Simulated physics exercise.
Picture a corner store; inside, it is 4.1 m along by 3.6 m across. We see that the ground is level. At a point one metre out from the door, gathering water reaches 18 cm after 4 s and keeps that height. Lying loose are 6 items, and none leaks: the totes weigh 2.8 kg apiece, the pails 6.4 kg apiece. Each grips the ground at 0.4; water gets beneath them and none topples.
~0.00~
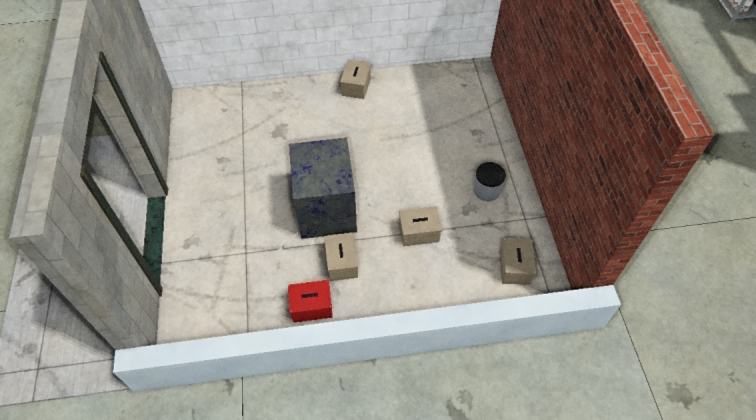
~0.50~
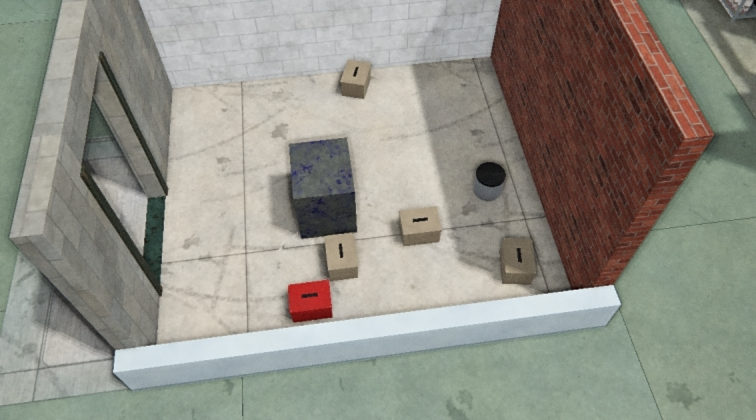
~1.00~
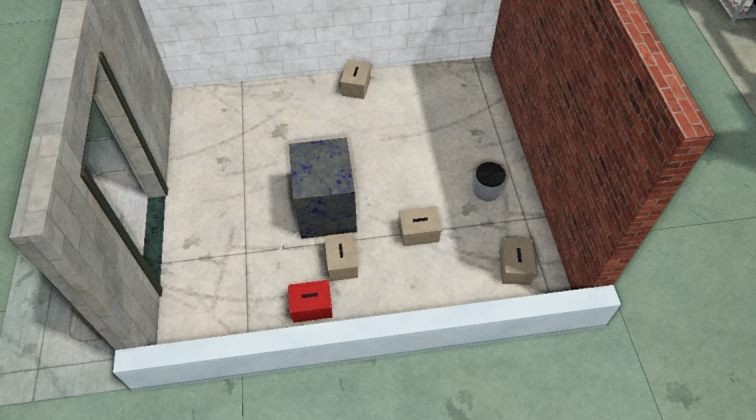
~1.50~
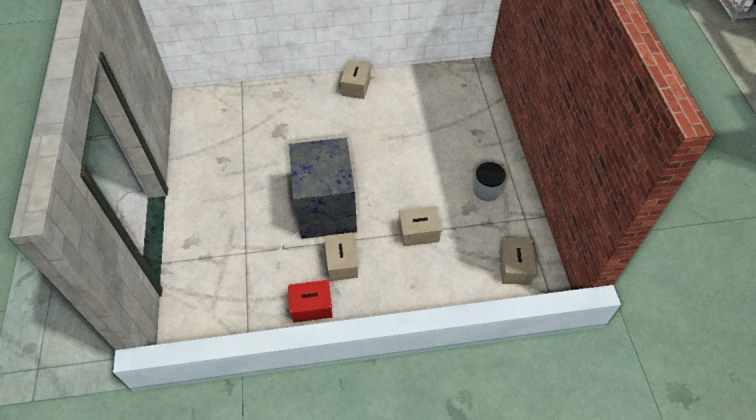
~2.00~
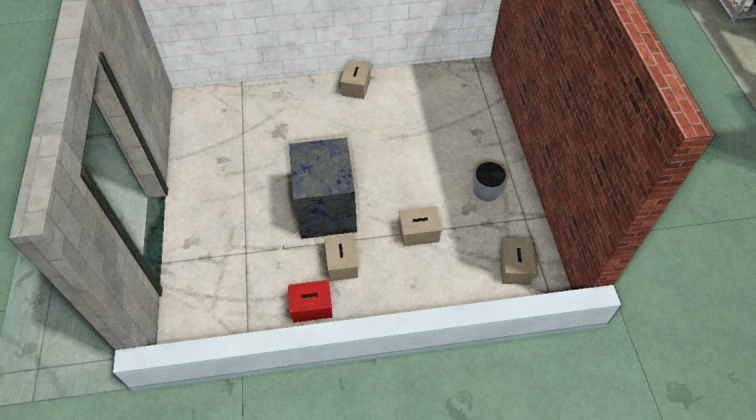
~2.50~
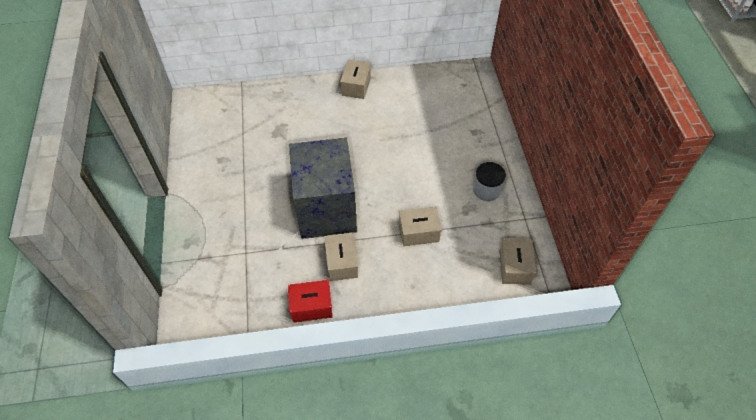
Small walled store with boxes, a pail and a dark block standing still as shallow water spreads in through the left doorway.
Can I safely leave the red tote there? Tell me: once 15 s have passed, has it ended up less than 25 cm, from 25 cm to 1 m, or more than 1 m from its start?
It'll show a big shift.
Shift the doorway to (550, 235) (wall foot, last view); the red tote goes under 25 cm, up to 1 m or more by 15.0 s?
Note: Red tote displaced a long way.
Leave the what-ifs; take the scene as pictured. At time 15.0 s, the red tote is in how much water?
Roughly 11 cm at that moment.
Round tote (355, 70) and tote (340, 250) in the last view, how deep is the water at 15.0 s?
About 14 and 6 cm.
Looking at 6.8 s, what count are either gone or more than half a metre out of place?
My count gives 3.
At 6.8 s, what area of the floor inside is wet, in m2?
Close to 12.0 m2, I'd say.
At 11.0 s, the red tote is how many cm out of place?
Around 250 centimetres.
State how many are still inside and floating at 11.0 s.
5 at that moment.
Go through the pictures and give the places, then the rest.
The first picture shows the red tote at (310, 296), on the bottom; water covers 0.0 m2; 0 of 6 have shifted.
The second picture shows the red tote at (310, 296), on the bottom; 0.0 m2 under water; 0 of 6 have shifted.
The third picture shows the red tote at (310, 296), on the bottom; water covers 0.0 m2; 0 of 6 have shifted.
The fourth picture shows the red tote at (310, 296) rests on the ground; 0.0 m2 under water; 0 of 6 have shifted.
The fifth picture shows the red tote at (310, 296) rests on the ground; 0.0 m2 under water; 0 of 6 have shifted.
The sixth picture shows the red tote at (310, 296), on the bottom; 0.3 m2 under water; 0 of 6 have shifted.
After 3.5 s the red tote is near (310, 296), 0.0 m from its start, aground; 0 afloat.
After 6.8 s the red tote is near (473, 264), 1.6 m from its start, afloat; 3 afloat.
After 11.0 s the red tote is near (526, 185), 2.6 m from its start, afloat; 5 afloat.
After 15.0 s the red tote is near (496, 115), 3.0 m from its start, afloat; 6 afloat.
